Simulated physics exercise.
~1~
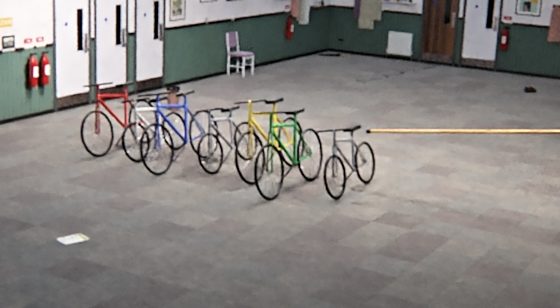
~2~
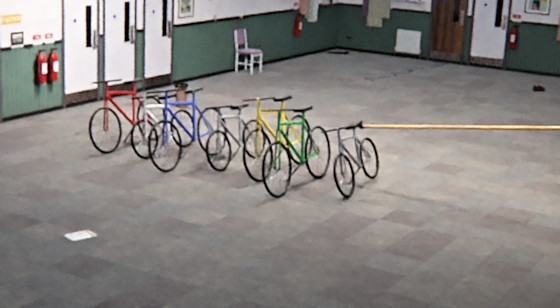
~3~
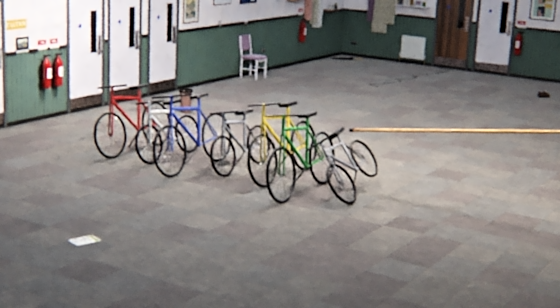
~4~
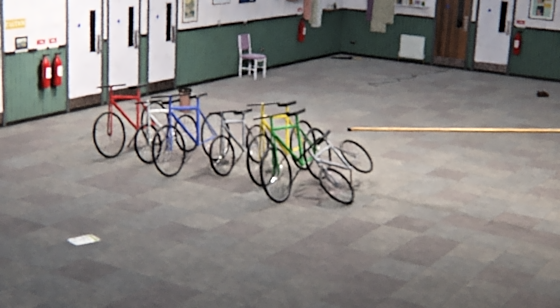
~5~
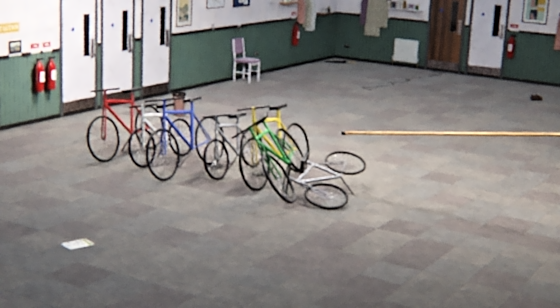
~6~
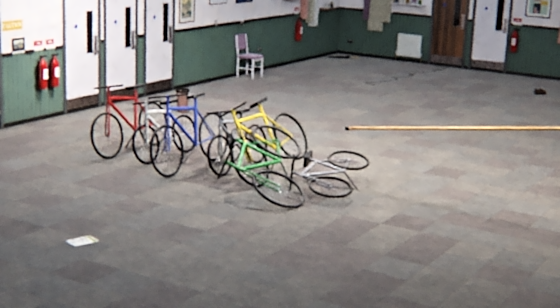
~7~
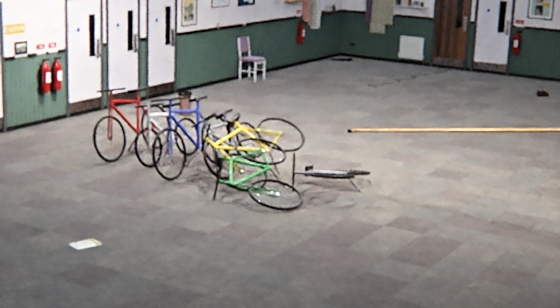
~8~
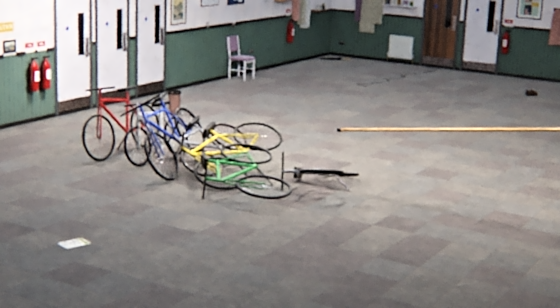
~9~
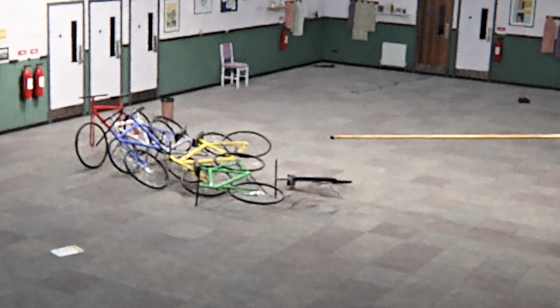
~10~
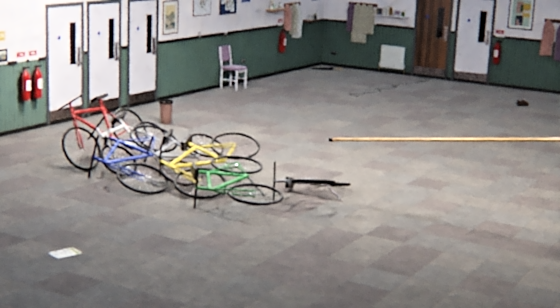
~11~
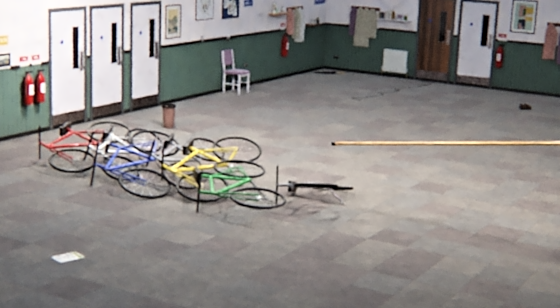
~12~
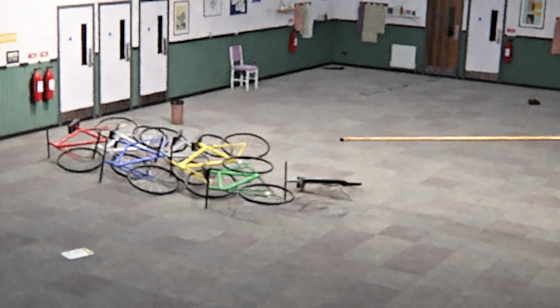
Row of parked bicycles toppling one after another from right to left, the red one falling last, all ending down on the floor.
